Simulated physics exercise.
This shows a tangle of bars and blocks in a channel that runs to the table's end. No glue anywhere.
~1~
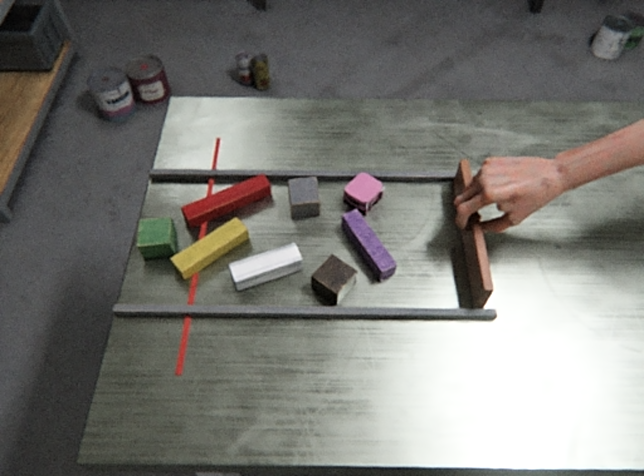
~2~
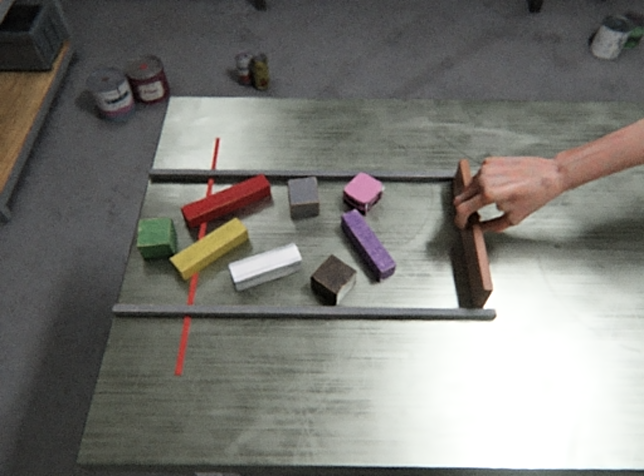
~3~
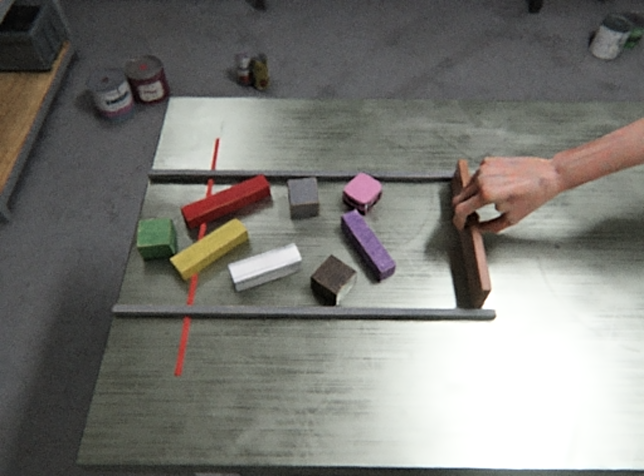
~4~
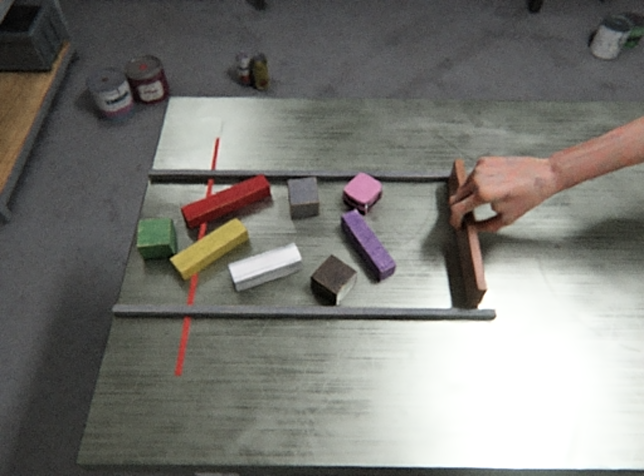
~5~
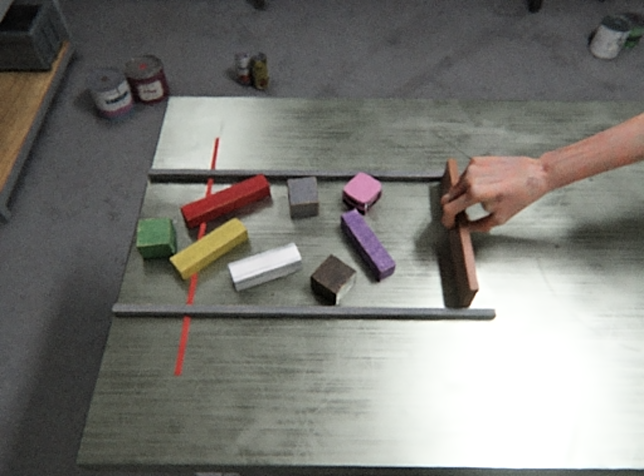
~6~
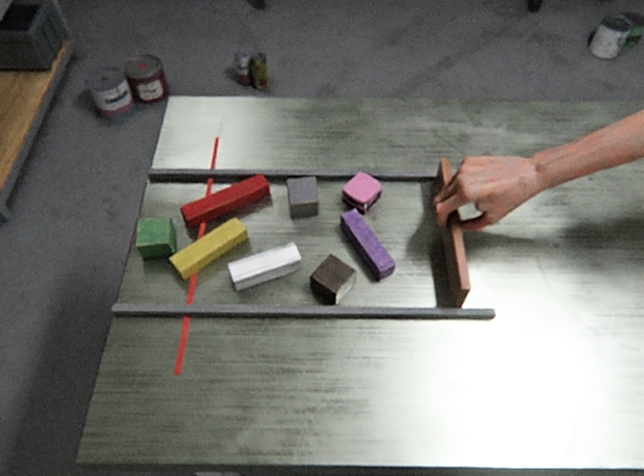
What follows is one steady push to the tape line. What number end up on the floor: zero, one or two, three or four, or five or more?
The number that fall off is one or two.
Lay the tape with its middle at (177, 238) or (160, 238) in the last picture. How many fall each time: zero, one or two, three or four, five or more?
For each place: Three or four; 5 or more.
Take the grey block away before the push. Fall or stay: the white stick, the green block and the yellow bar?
The white stick does not fall; the green block goes over; the yellow bar remains up.
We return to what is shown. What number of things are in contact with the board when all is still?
2 of them.
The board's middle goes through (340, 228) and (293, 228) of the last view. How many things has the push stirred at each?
At the one place 5, at the other 7.
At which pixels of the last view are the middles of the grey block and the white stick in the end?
Near (161, 204) and (141, 264).
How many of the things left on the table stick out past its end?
It comes to 2.
Soon after, none off yet; green block at rest near (156, 237); yellow bar at rest near (210, 248); red stick at rest near (226, 200).
After that, none off yet; green block moving near (152, 239); yellow bar at rest near (210, 248); red stick displaced a little near (206, 201).
And then, none off yet; green block displaced about its own width near (124, 249); yellow bar displaced a little near (178, 245); red stick displaced about its own width near (157, 202).
In the end, the number that fall off is one or two; gone, red stick and green block.
